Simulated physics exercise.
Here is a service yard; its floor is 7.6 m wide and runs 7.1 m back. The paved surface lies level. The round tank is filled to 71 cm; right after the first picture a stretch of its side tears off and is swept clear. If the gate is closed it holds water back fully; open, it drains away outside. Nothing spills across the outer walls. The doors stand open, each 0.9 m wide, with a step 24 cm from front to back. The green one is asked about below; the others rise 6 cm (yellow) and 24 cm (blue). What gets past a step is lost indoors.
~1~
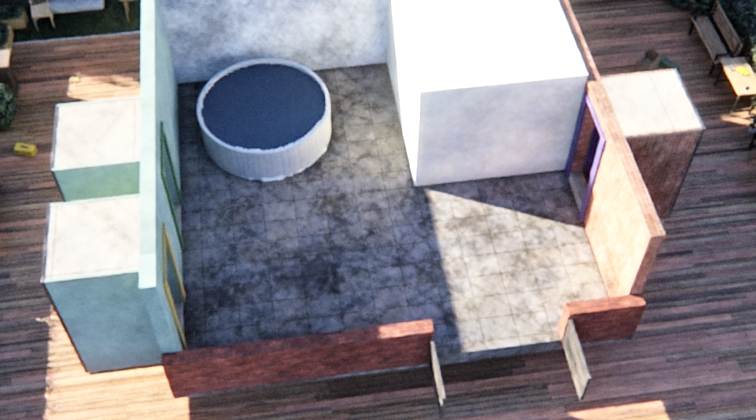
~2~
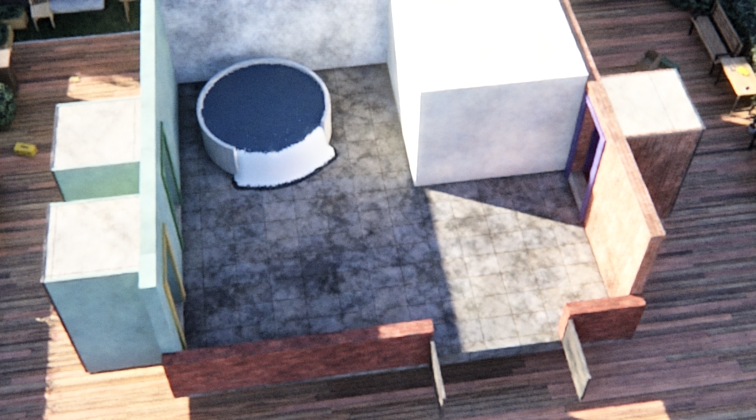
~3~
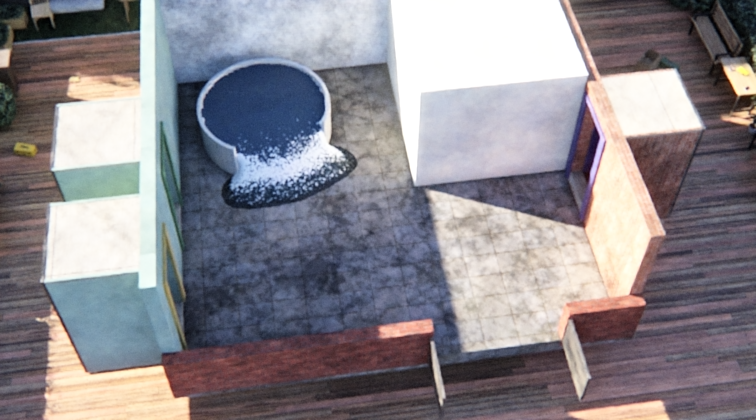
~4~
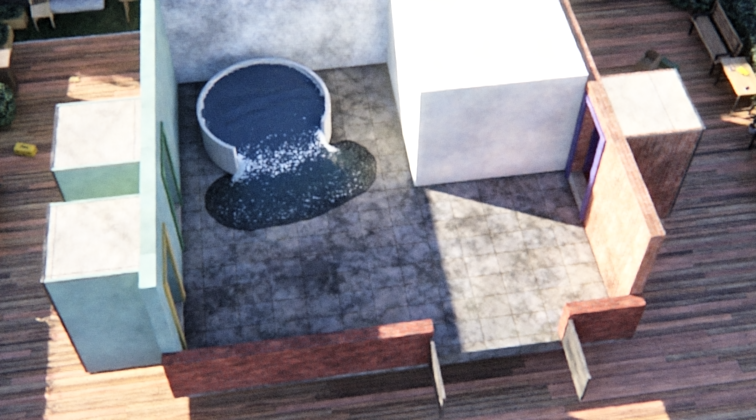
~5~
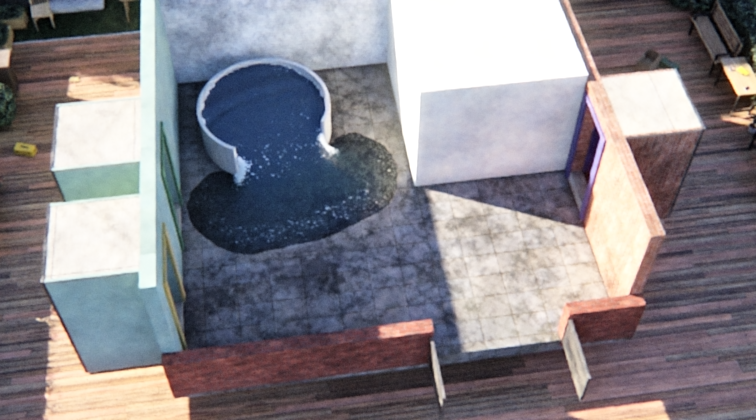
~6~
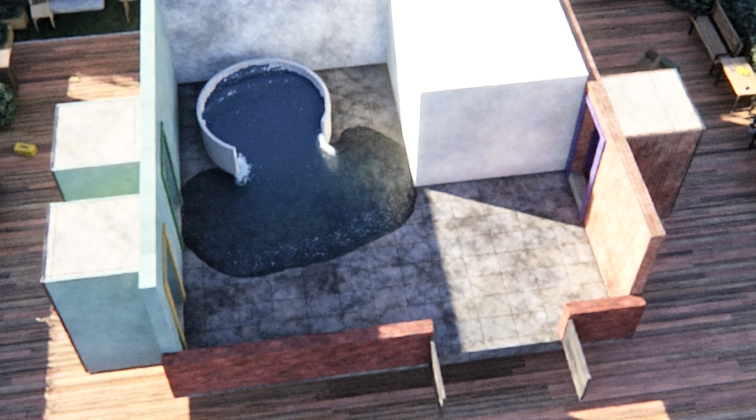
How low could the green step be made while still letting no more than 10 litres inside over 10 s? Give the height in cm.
At least 5.5 cm or so.
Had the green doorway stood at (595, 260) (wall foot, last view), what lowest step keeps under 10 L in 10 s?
About 11.0 cm.
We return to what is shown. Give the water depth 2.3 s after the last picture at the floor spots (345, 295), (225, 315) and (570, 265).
About 6, 8 and 3 cm.
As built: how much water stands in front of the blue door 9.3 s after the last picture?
Roughly 10.0 cm deep.
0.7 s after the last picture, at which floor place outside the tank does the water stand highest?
At about (291, 176).
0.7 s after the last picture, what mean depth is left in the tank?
About 42 cm.
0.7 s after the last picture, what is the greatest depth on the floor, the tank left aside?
Up to some 31 cm.
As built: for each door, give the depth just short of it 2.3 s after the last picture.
Depths in cm: Yellow 15, green 2, blue 0.
Then, 0.7 s after the last picture water covers 55 % of the floor, deepest (31 cm) near (291, 176); 8 cm at the green door, 0 litres in over its 16 cm step.
Then, 2.3 s after the last picture water covers 75 % of the floor, deepest (30 cm) near (218, 371); 2 cm at the green door, 0 litres in over its 16 cm step.
Then, 9.3 s after the last picture water covers 95 % of the floor, deepest (12 cm) near (568, 181); 4 cm at the green door, 0 litres in over its 16 cm step.
At the green door as built, the water peaked near 9 cm, 0.3 s after the last picture.
Run again over the same 10 s with other heights there, 18 litres in over 4.5 cm, 3 litres over 7.5 cm. The limit of 10 litres is kept from about 5.5 cm up.
